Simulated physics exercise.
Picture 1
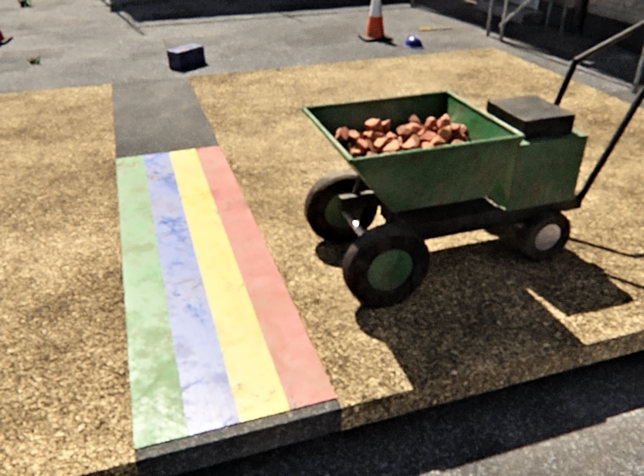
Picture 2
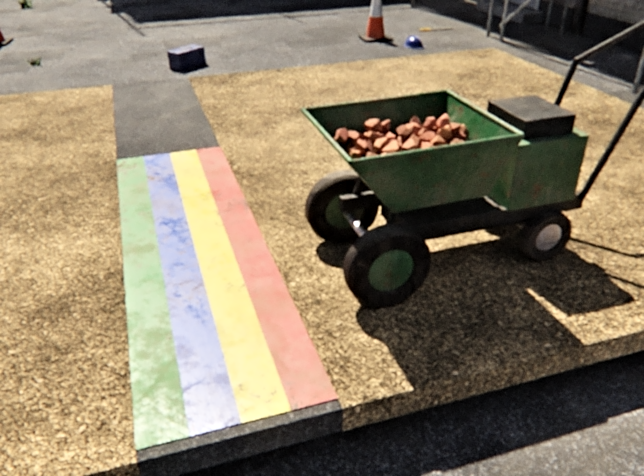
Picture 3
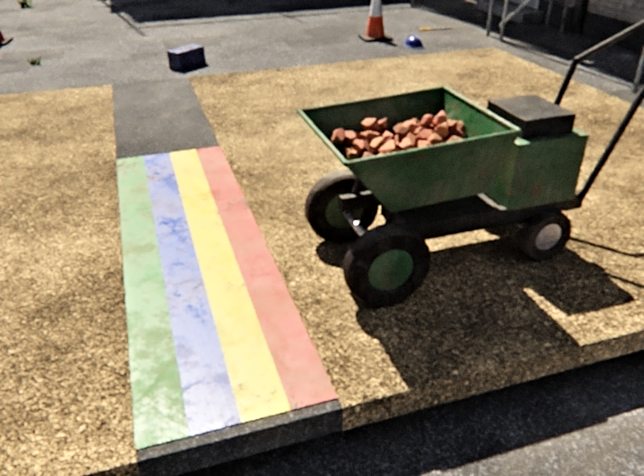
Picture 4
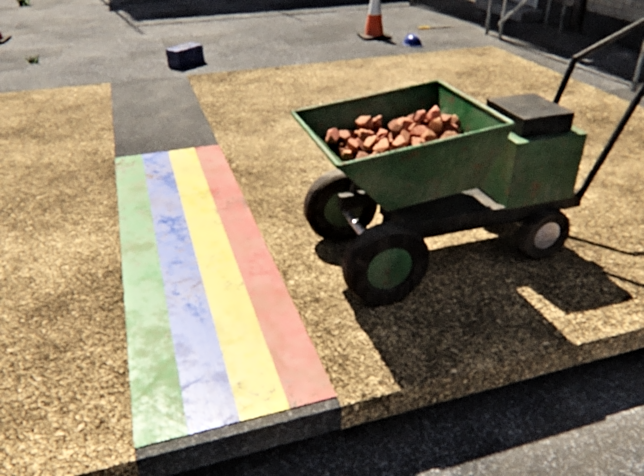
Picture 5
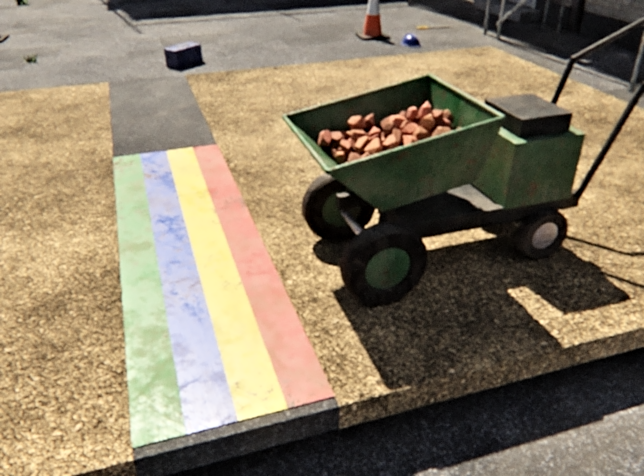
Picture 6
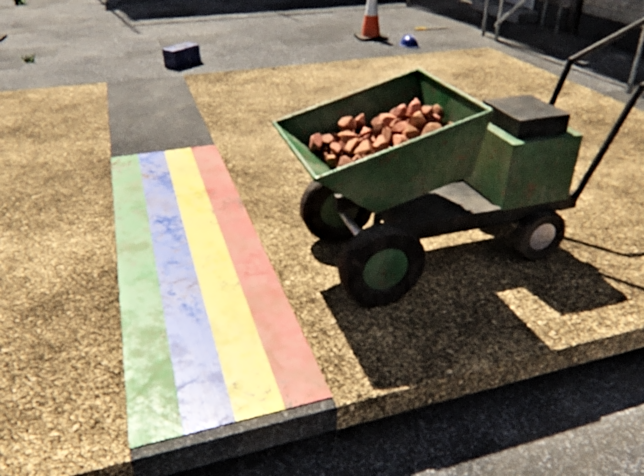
A green powered barrow with black wheels stands at the right on sunlit, speckled tan ground, seen from slightly above. Reddish rubble fills its skip, green, blue, yellow and red strips run side by side to its left, and an orange-and-white cone stands behind. The skip, level at first, slowly tilts forward to the left, its rear rising while the rubble stays inside, and the view drifts very slightly.
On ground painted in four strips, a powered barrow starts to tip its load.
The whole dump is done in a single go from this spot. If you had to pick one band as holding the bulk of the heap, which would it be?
I would pick yellow.
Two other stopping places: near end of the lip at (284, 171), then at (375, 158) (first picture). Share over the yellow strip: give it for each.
That works out to 0 per cent for the first position and 30 per cent for the second.
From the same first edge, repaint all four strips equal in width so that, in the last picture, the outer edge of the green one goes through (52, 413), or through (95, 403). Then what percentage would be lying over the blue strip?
20 % and 20 %, near enough.
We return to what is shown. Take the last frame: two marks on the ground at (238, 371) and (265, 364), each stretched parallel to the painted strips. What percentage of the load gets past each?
Respectively 50 and 80 percent.
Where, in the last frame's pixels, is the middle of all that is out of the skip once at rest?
Roughly at (204, 289), give or take.
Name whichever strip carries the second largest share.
Second: Blue.
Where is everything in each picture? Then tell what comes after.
In the first picture, lip of the skip at (352, 161), level; top of the load at (410, 142), lumps of rubble; red strip at (293, 354); yellow strip at (249, 364); blue strip at (203, 374); green strip at (155, 385).
In the second picture, lip of the skip at (351, 163), level; top of the load at (424, 135).
In the third picture, lip of the skip at (346, 164), tipped barely; top of the load at (421, 133).
In the fourth picture, lip of the skip at (339, 167), tipped a little; top of the load at (415, 130).
In the fifth picture, lip of the skip at (328, 172), tipped a little; top of the load at (423, 128).
In the sixth picture, lip of the skip at (317, 180), tipped a little; top of the load at (414, 125); red strip at (289, 353); yellow strip at (245, 363); blue strip at (199, 374); green strip at (151, 385).
Soon after the last picture, skip tipped steeply; all in the skip.
A little later, skip tipped steeply; nearly all in the skip; a small part over the yellow strip; a stray few over the blue strip.
Later still, skip tipped right over; about a quarter in the skip; a stray few over the red strip; about a third over the yellow strip; about a quarter over the blue strip; a small part over the green strip; a stray few off the paint.
At rest, skip tipped right over; about a quarter in the skip; a small part over the red strip; about a third over the yellow strip; about a quarter over the blue strip; a small part over the green strip; a stray few off the paint.
